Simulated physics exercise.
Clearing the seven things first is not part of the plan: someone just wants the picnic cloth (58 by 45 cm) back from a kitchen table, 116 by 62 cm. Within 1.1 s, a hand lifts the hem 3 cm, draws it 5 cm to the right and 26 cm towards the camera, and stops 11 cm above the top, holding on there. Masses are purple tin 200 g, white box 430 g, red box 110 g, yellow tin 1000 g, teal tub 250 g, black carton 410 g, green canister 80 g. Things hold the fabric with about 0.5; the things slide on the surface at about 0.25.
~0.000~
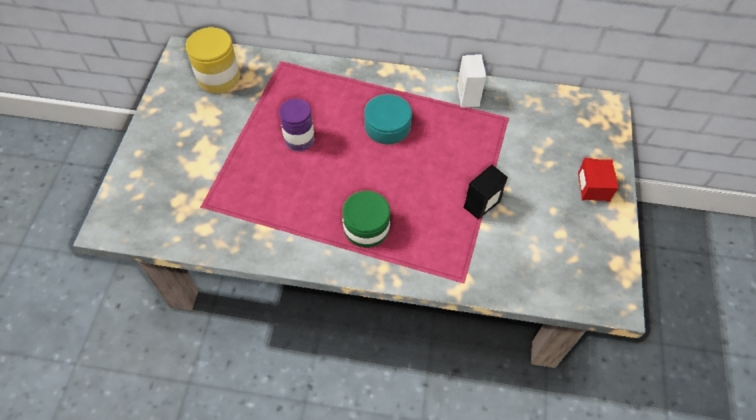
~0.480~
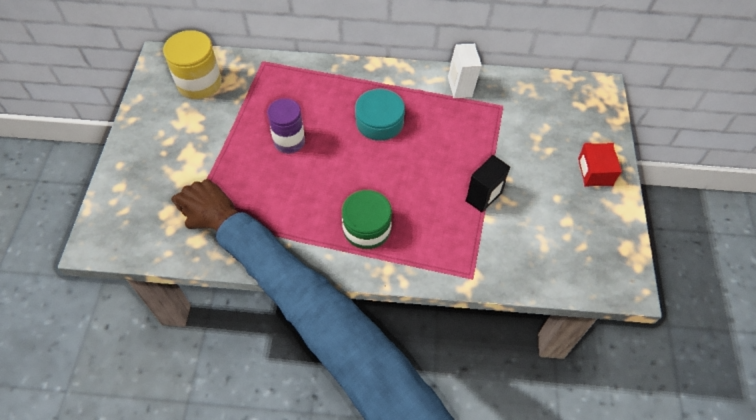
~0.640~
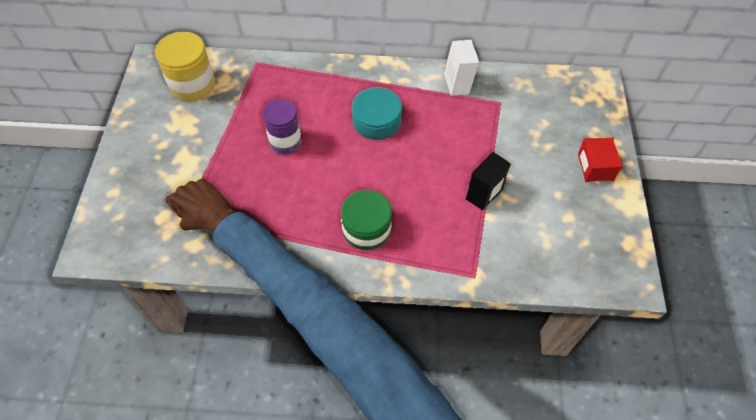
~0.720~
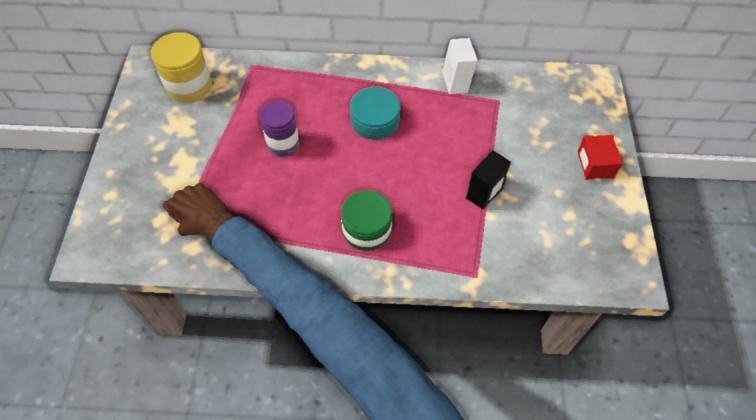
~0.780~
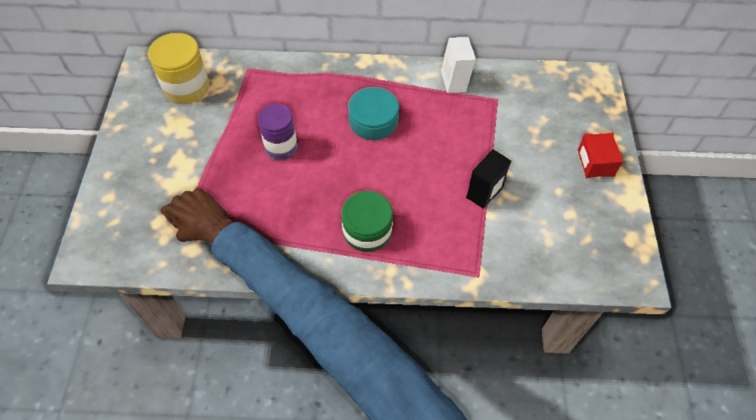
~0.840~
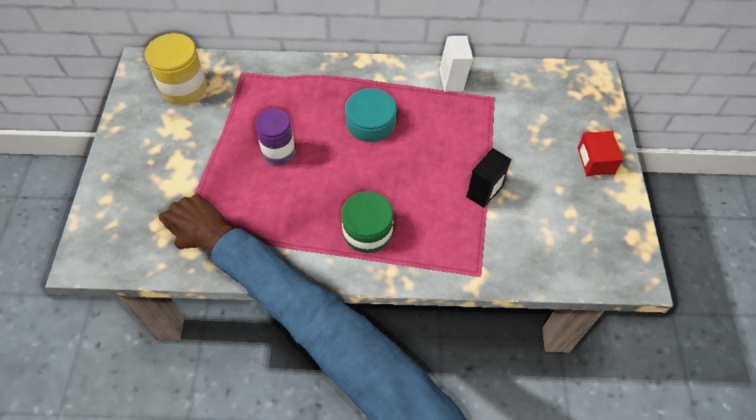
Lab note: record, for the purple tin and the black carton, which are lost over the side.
Recorded: Purple tin left on top; black carton left on top.
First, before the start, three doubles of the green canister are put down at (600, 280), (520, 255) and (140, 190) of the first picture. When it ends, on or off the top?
Respectively, the copies end as follows: Still in place, still in place, still in place.
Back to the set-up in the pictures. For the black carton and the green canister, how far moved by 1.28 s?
Black carton 4 cm, green canister 8 cm.
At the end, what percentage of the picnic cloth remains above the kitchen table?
Roughly 85%.
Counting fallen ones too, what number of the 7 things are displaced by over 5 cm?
The answer is 4 of them.
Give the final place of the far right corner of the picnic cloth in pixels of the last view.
Look around (413, 108) in the last picture - that's where it comes to rest.
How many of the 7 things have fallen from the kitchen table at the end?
That works out to 0 of them.
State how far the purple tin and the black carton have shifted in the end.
Purple tin: 25 cm; black carton: 8 cm.
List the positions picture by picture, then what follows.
Purple tin (295, 110); black carton (489, 180); picnic cloth corners (200, 207) (280, 61) (509, 118) (464, 284), in the first picture.
Picnic cloth corners (262, 62) (503, 106); grip (189, 214), in the second picture.
Picnic cloth corners (256, 63) (501, 103); grip (183, 215), in the third picture.
Picnic cloth corners (251, 65) (500, 101); grip (181, 221), in the fourth picture.
Purple tin (275, 116); picnic cloth corners (248, 69) (498, 99); grip (180, 226), in the fifth picture.
Purple tin (273, 122); black carton (492, 165); picnic cloth corners (242, 73) (495, 98) (481, 278); grip (178, 233), in the sixth picture.
After 1.1 s, 100 % of the picnic cloth is still over the top; purple tin 9 cm off its start, teal tub 5 cm off its start, green canister 4 cm off its start.
After 1.3 s, 95 % of the picnic cloth is still over the top; purple tin 16 cm off its start, black carton 3 cm off its start, teal tub 12 cm off its start.
After 1.5 s, 85 % of the picnic cloth is still over the top; purple tin 23 cm off its start at (228, 208), black carton 6 cm off its start at (463, 173), teal tub 18 cm off its start at (318, 156).
After 1.7 s, 85 % of the picnic cloth is still over the top; purple tin 26 cm off its start, black carton 7 cm off its start, teal tub 20 cm off its start.
After 3.3 s, 85 % of the picnic cloth is still over the top; purple tin 26 cm off its start at (219, 222), black carton 7 cm off its start at (457, 177), teal tub 20 cm off its start at (310, 165), green canister 13 cm off its start at (362, 274).
